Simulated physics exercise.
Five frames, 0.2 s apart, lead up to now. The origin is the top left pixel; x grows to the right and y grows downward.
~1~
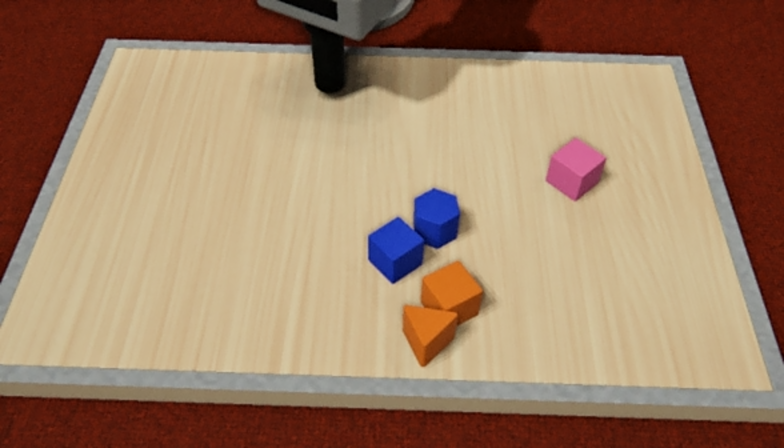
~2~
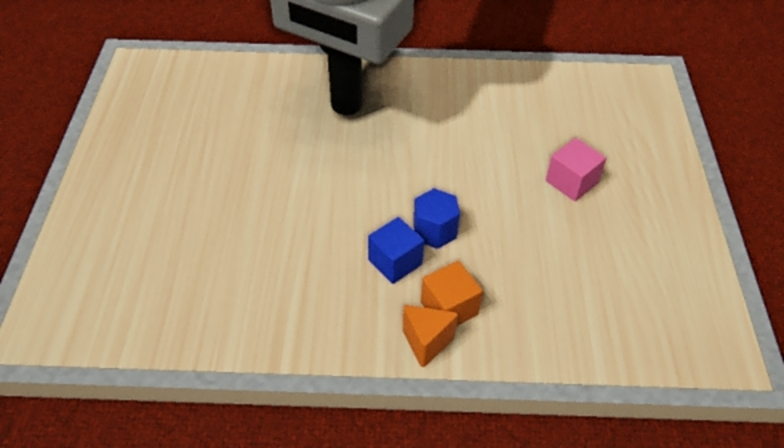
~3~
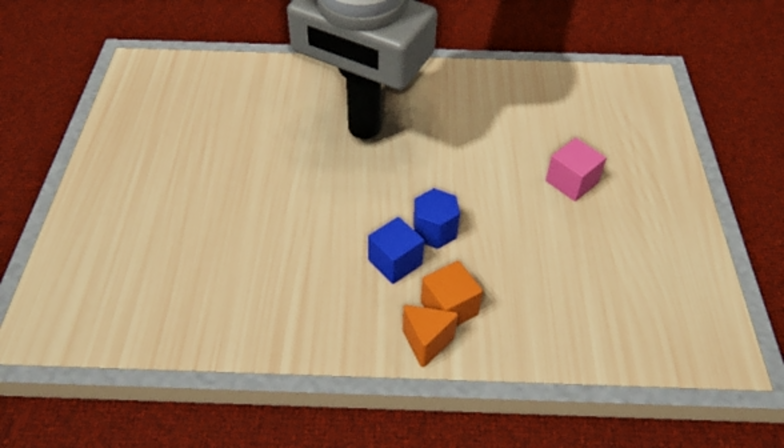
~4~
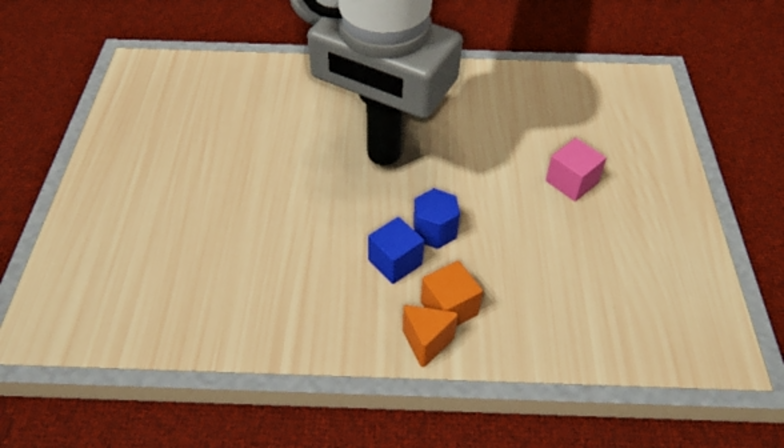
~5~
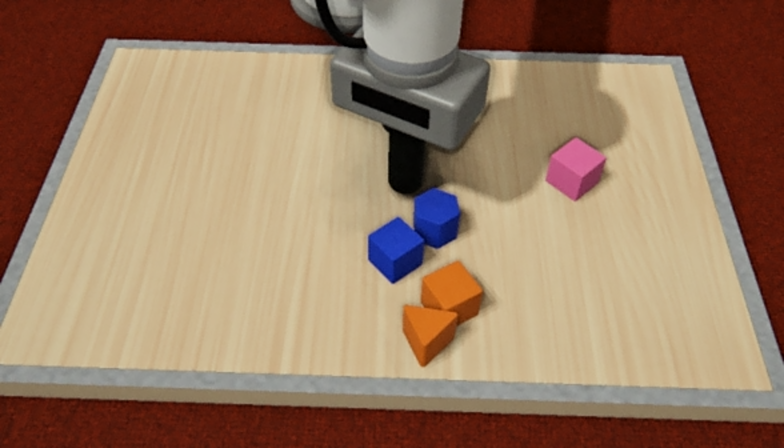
Robot arm with a black peg moving down and rightward over a wooden board toward still blue blocks, touching none.
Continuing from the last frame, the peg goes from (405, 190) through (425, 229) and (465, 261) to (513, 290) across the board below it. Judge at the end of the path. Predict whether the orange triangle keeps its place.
The orange triangle will stay where it stands.
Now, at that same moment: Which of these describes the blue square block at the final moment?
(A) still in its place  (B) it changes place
Answer: A.
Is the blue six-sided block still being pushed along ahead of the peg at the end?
Yes, that is how it ends up.
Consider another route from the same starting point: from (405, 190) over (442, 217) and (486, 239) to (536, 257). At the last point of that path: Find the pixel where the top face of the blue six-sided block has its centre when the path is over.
In the picture, it is at (454, 235).
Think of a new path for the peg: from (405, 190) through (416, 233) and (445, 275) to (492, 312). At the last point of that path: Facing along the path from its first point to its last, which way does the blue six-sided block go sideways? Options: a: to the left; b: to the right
a: To the left.
On the path given first. One third of the way, peg (426, 222); blue six-sided block (456, 228), turned 15° anticlockwise.
Two thirds of the way, peg (467, 255); blue six-sided block (501, 263).
At the end, peg (515, 283); blue square block unmoved; orange triangle unmoved; blue six-sided block (549, 296).
